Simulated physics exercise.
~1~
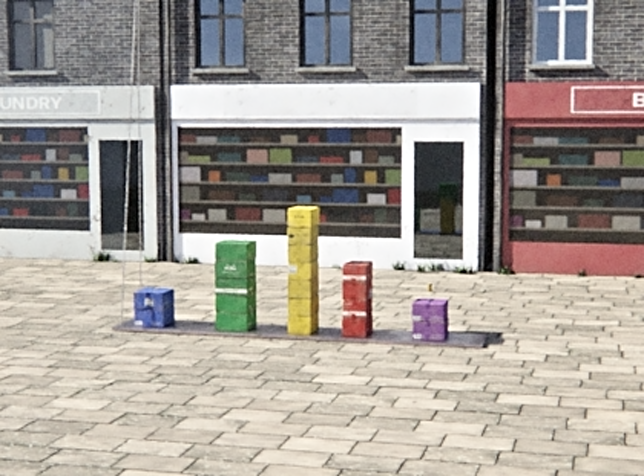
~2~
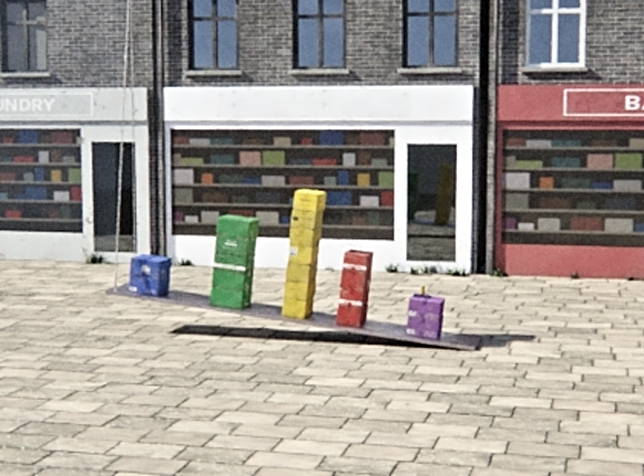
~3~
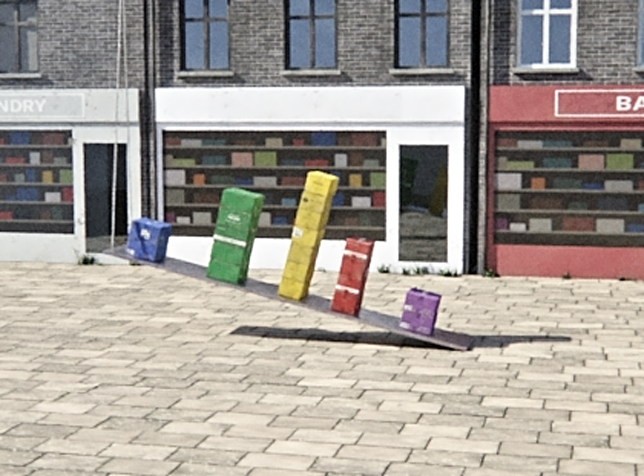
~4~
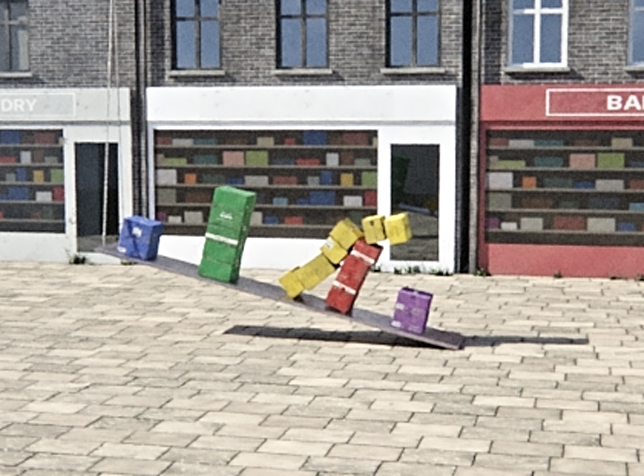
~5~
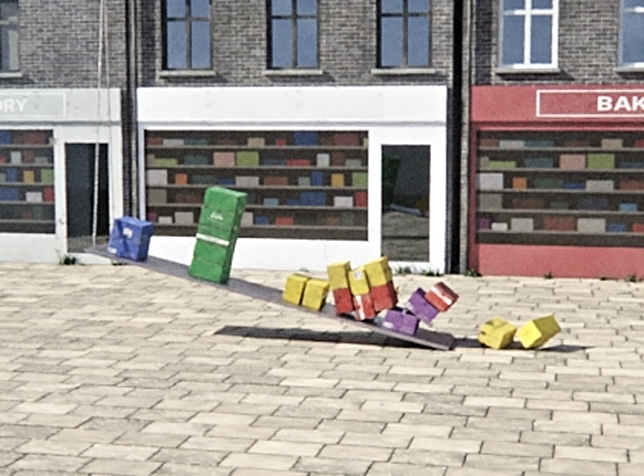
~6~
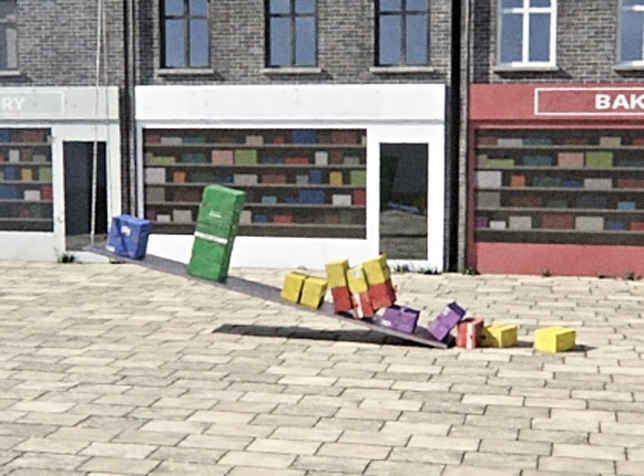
A flat rack holding five stacks of coloured cartons was lifted at its left end until the tall yellow stack toppled onto the red and purple ones, spilling cartons off the lower end, while the blue and green stacks stayed standing.
